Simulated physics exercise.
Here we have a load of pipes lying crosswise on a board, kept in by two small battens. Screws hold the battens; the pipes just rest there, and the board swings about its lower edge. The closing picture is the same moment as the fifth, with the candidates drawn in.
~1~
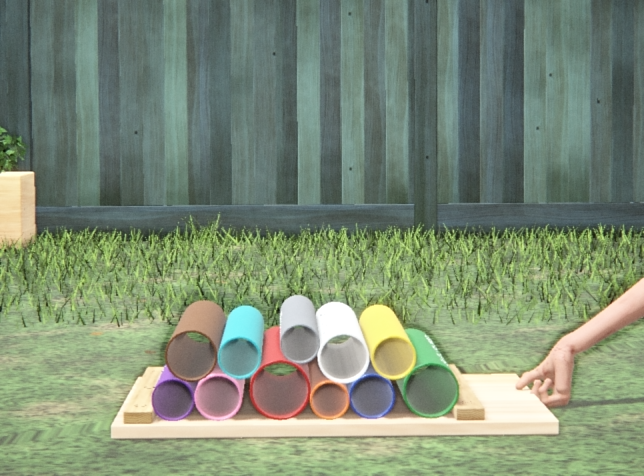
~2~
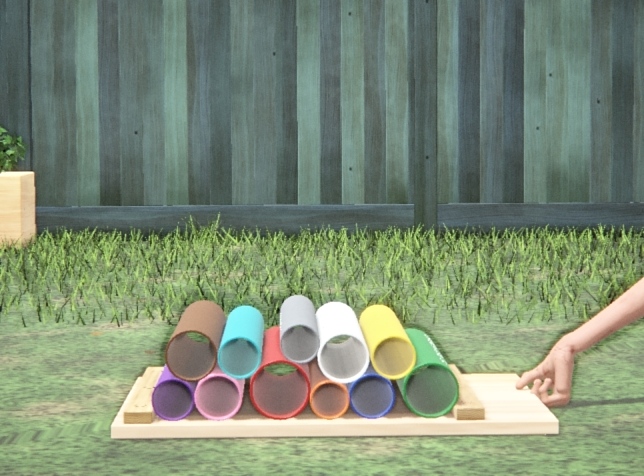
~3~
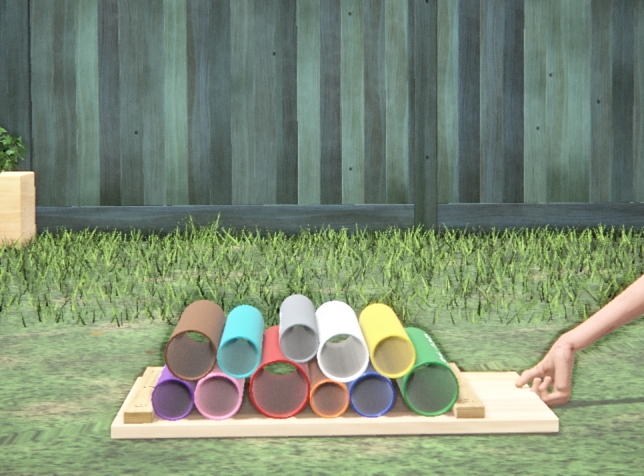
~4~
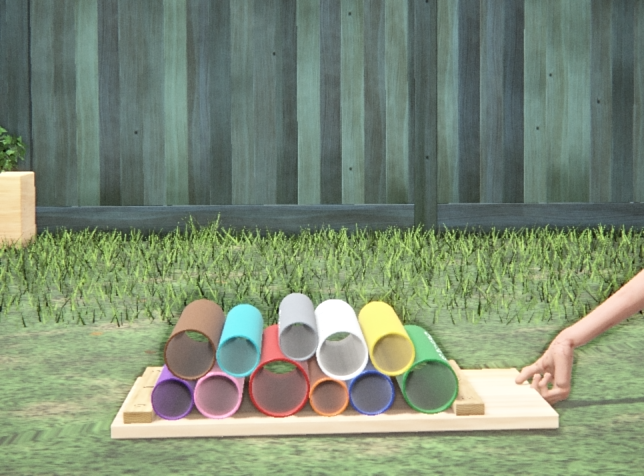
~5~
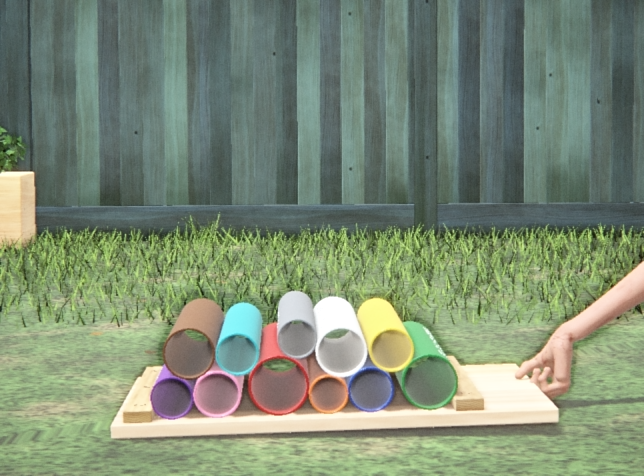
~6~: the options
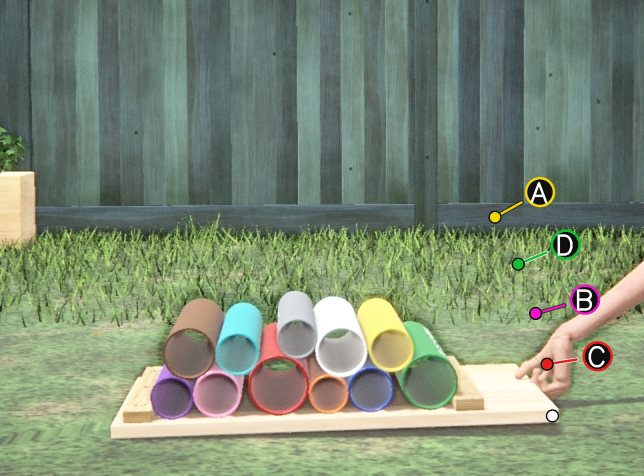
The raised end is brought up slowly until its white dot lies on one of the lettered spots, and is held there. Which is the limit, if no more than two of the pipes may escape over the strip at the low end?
B is the limit.
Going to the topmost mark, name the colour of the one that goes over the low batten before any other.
First is the brown one.
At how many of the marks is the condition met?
Two of the four.
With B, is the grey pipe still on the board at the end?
The grey pipe: Yes.
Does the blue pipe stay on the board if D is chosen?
Yes.
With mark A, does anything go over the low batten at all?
Yes.
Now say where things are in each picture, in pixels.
Pink pipe (218, 397); red pipe (280, 390); orange pipe (330, 400), in the first picture.
Orange pipe (330, 400); blue pipe (372, 397), in the second picture.
Board (331, 397); green pipe (431, 389); yellow pipe (393, 356); white pipe (343, 356), in the third picture.
Board (331, 395); purple pipe (173, 399); pink pipe (218, 396), in the fourth picture.
Board (331, 392); purple pipe (172, 398); pink pipe (217, 395), in the fifth picture.
On the marked copy, A at (495, 217); B at (536, 313); C at (547, 364); D at (518, 264); the white dot at (552, 416).
With B. Early on, board at 12°.
Further on, board at 15°.
At the end, board at 15°, one over the low batten (brown).
As for the rest, A three over the low batten (brown, turquoise, grey); C none over the low batten; D three over the low batten (brown, turquoise, grey).
